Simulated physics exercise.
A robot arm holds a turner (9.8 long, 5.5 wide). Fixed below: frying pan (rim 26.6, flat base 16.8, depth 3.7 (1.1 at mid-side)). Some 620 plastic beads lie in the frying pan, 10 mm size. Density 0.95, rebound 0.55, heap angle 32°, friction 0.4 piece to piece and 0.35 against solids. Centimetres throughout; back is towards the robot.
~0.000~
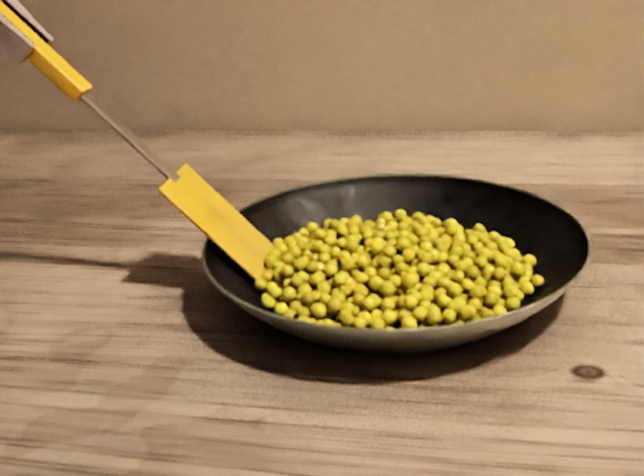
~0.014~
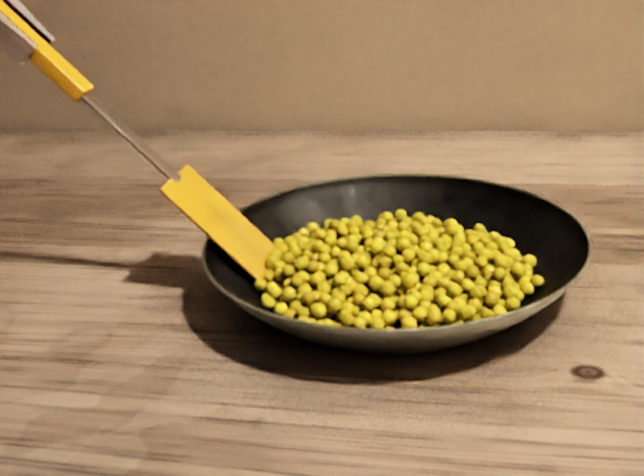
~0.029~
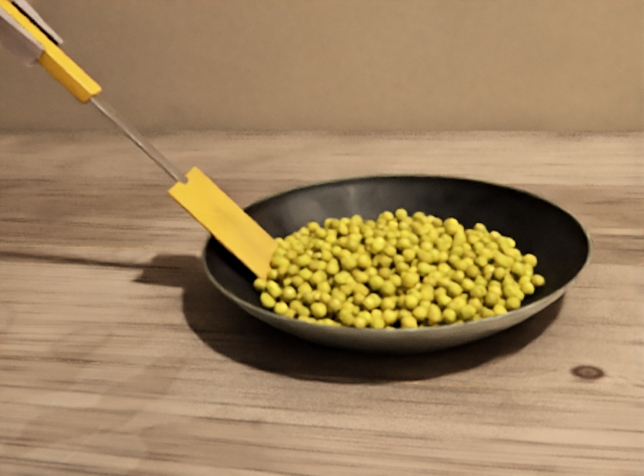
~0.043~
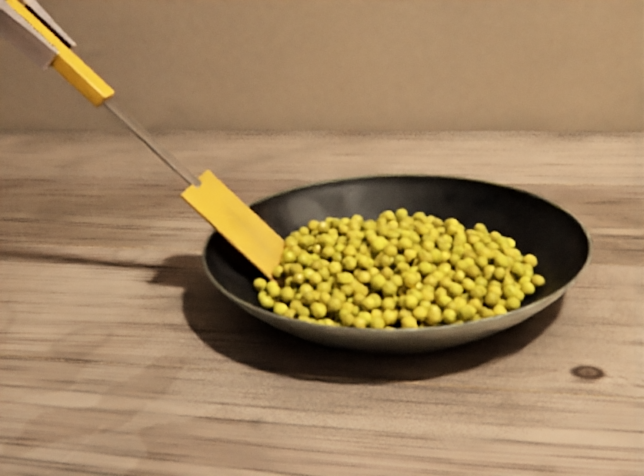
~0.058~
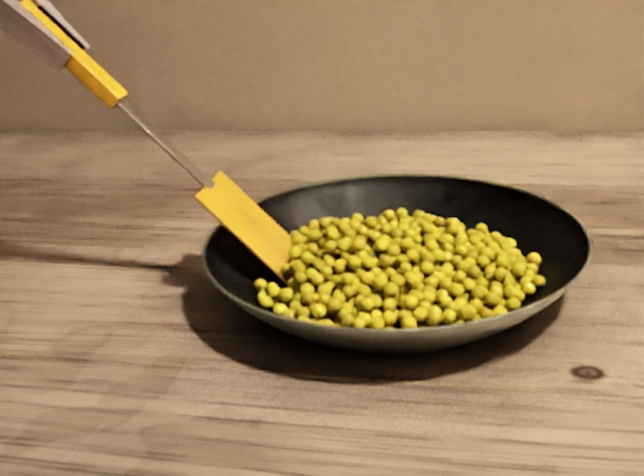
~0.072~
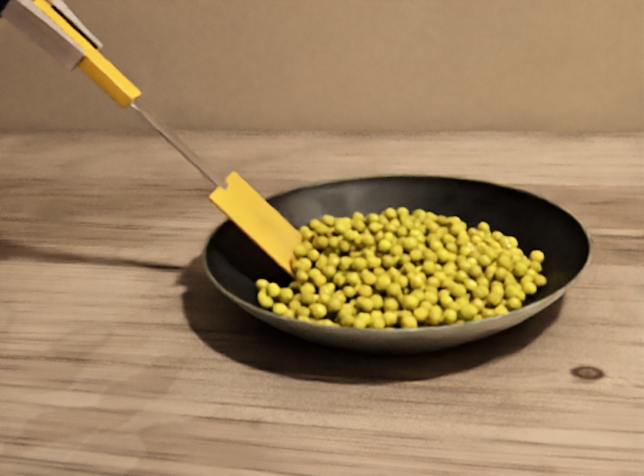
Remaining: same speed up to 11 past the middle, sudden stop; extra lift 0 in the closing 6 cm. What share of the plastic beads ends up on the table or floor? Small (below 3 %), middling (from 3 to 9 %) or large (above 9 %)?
Answer: Large; above 9 % of the plastic beads finish on the table or floor.
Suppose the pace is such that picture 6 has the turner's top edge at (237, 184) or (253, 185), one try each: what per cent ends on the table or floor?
About 20 and 25 per cent.
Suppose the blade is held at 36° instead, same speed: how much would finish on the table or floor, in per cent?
Then about 15 per cent.
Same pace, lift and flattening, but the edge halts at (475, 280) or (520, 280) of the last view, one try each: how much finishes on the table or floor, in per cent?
About 0 and 5 per cent.
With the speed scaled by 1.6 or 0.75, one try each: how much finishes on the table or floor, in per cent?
Some 25 and 15 per cent.
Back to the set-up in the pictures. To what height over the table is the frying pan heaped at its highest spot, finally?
About 4.0 cm.
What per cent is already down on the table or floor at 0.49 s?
About 20 per cent.
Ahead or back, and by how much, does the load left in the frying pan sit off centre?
Roughly 2.0 cm ahead.
After 0.16 s, sloping 46°, highest piece 5 above the table; 616 in the frying pan.
After 0.25 s, sloping 46°, highest piece 5 above the table; 616 in the frying pan.
After 0.49 s, sloping 46°, highest piece 5 above the table; 502 in the frying pan, 112 on the table or floor, 2 on the blade or in flight.
After 1.54 s, sloping 46°, highest piece 4 above the table; 502 in the frying pan, 114 on the table or floor.
At rest, 502 in the frying pan, 114 on the table or floor. That is 19 % on the table or floor.
